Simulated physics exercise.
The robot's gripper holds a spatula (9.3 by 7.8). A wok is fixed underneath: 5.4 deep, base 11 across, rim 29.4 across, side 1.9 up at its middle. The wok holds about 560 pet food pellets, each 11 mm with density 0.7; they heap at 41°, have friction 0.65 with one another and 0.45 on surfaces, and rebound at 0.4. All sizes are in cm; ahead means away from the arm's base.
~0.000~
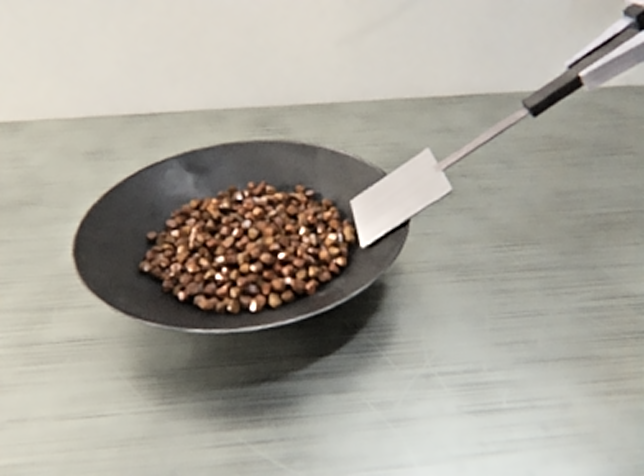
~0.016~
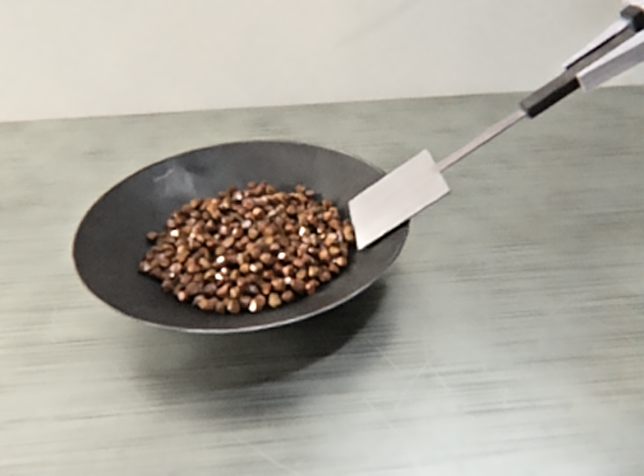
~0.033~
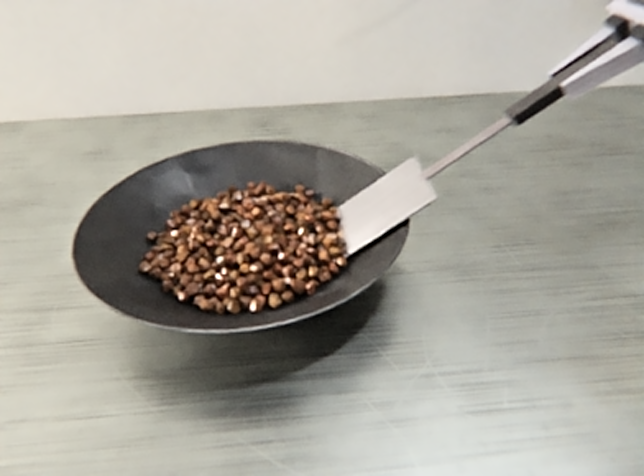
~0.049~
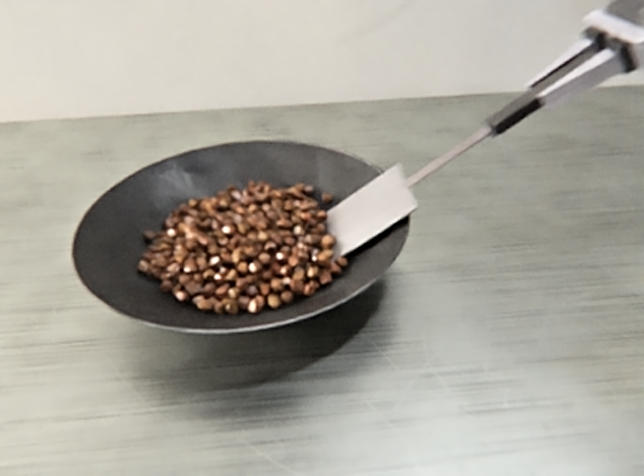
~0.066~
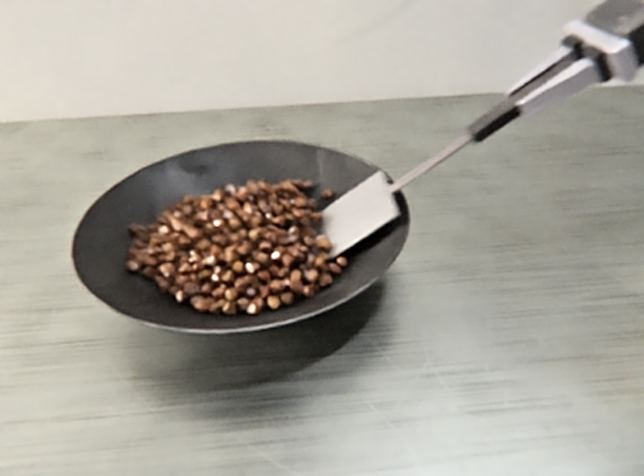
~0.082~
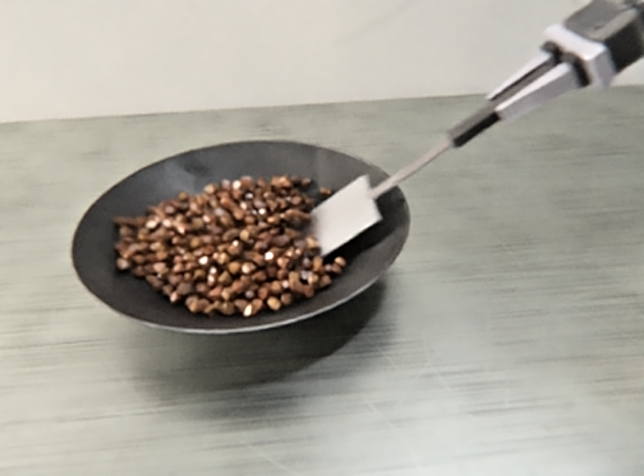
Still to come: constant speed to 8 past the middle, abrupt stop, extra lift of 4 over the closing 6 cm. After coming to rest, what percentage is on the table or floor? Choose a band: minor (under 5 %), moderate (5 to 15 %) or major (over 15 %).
Major.
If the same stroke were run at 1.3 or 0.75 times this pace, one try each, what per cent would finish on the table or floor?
The two tries give about 20 and 20 in a hundred.
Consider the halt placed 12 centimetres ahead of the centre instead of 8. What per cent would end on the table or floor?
Then the share is near 45 in a hundred.
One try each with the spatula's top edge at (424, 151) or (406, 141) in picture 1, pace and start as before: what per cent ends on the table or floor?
Around 25 per cent, then around 35 per cent.
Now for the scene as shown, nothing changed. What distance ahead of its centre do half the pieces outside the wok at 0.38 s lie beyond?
It comes to near 22 cm ahead of the middle.
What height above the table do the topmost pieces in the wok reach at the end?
6.0 cm.
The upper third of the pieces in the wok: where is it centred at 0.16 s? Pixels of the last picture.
Around (154, 225).
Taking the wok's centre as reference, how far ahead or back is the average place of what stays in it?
Ahead of centre, roughly 4.0 centimetres.
By 0.12 s, sloping 36°, highest piece 7 above the table; 562 in the wok.
By 0.16 s, sloping 36°, highest piece 7 above the table; 560 in the wok, 2 on the blade or in flight.
By 0.38 s, sloping 36°, highest piece 9 above the table; 409 in the wok, 96 on the table or floor, 57 on the blade or in flight.
By 1.43 s, sloping 36°, highest piece 6 above the table; 408 in the wok, 154 on the table or floor.
Final count, 408 in the wok, 154 on the table or floor. That is 27 % on the table or floor.
